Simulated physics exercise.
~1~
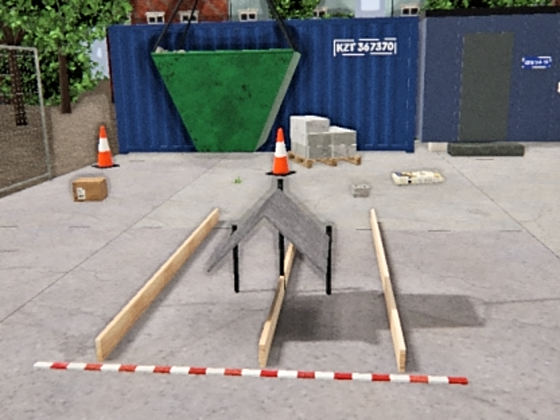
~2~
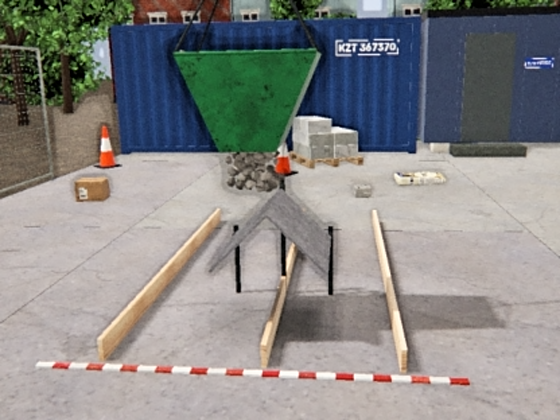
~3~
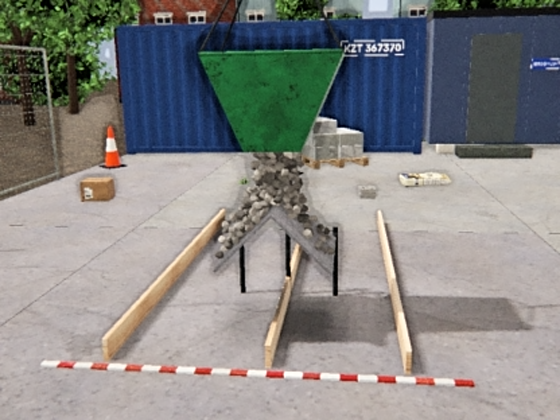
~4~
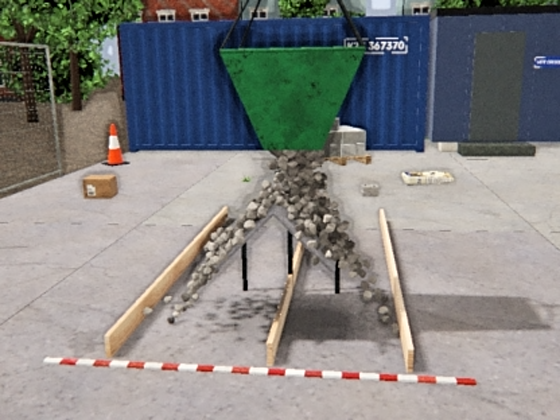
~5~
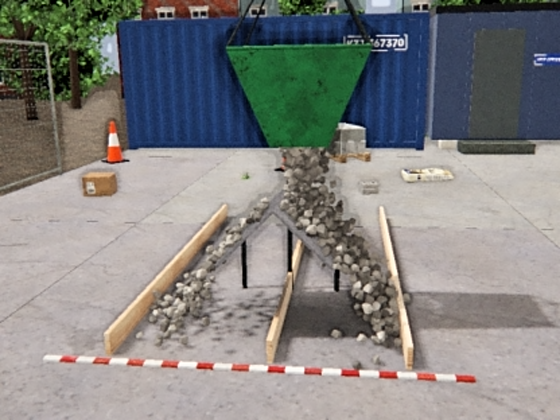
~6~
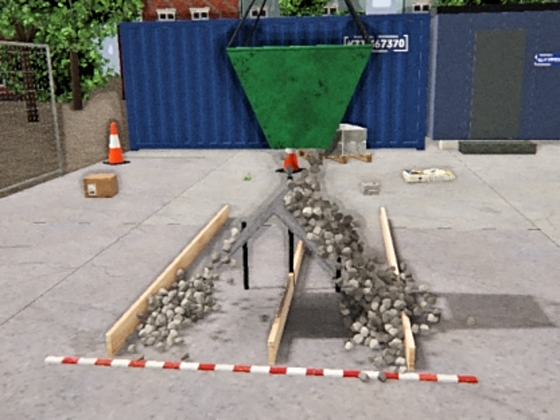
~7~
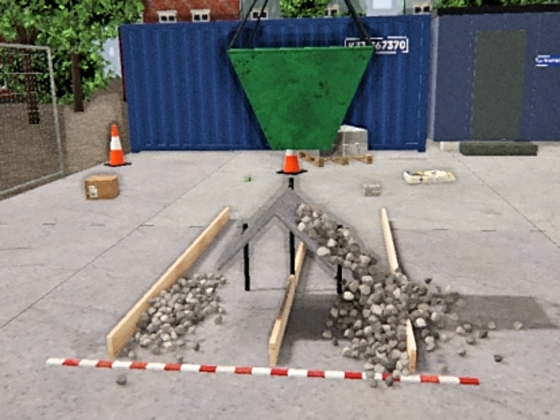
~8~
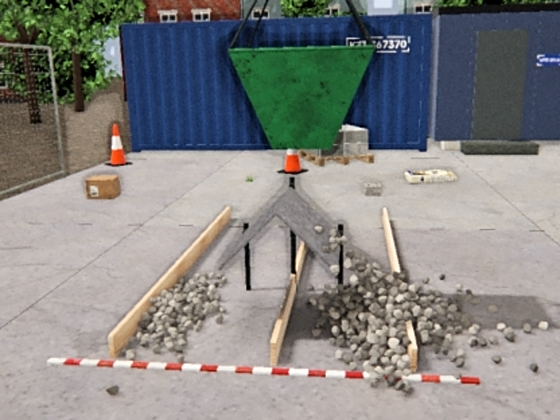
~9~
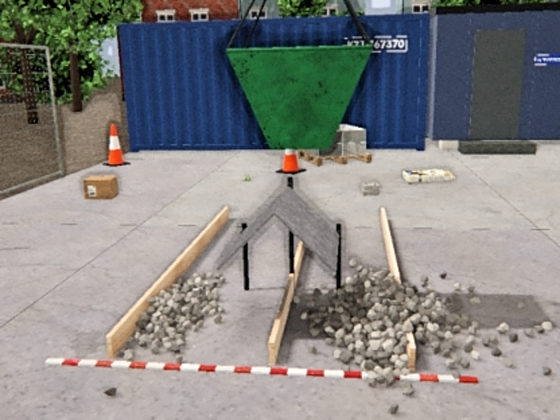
At first, a green skip hangs in front of a blue container, above a grey peaked steel piece standing among three wooden planks on a paved yard. The skip moves rightwards and grey stones begin to pour from its bottom onto the peak. They split and run down both slopes, into the left and right bays. As the skip stops farther right, more of them stream down the right side, and some spill past the right plank. The skip empties and the steel clears, leaving a small heap on the left and a much larger one on the right, with stones scattered beyond it.
